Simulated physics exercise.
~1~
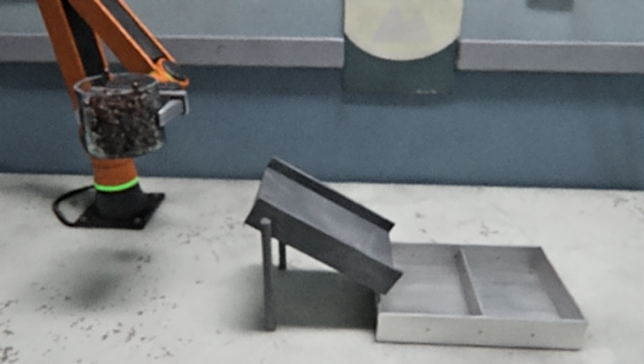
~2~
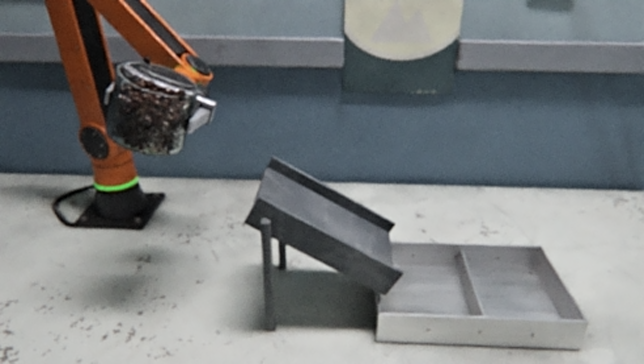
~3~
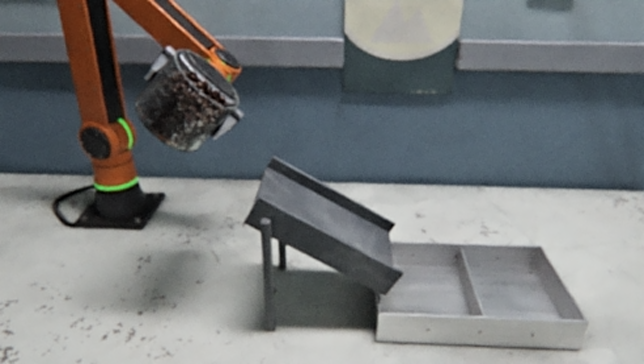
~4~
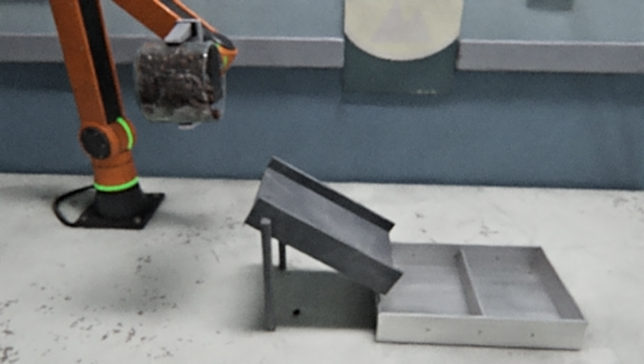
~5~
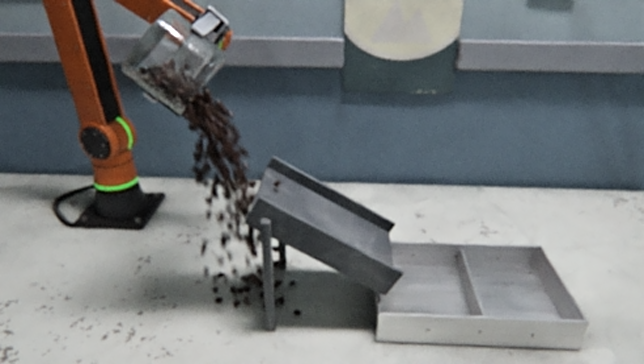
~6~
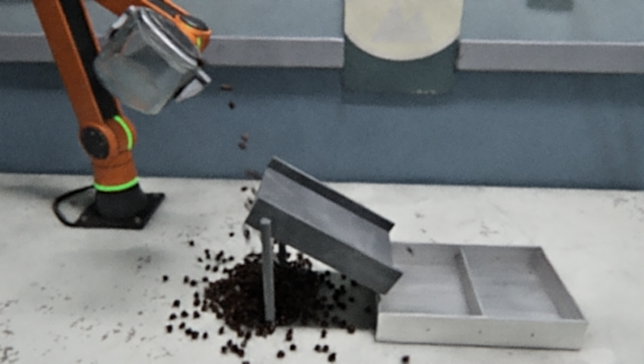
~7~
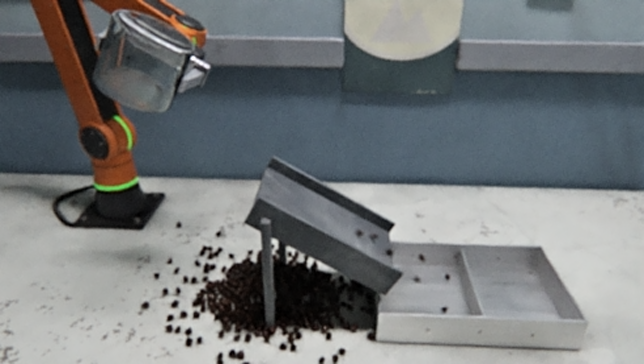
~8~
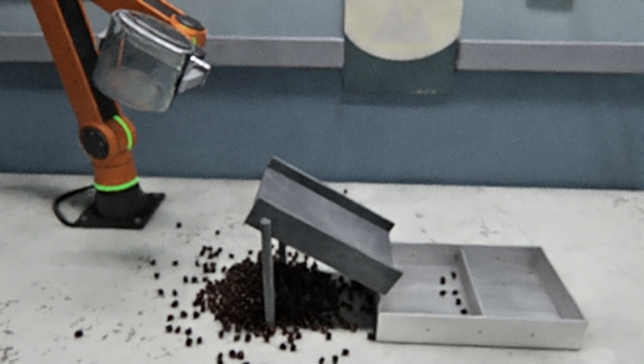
A robot arm tips a cup of dark beans, spilling most beneath the chute.
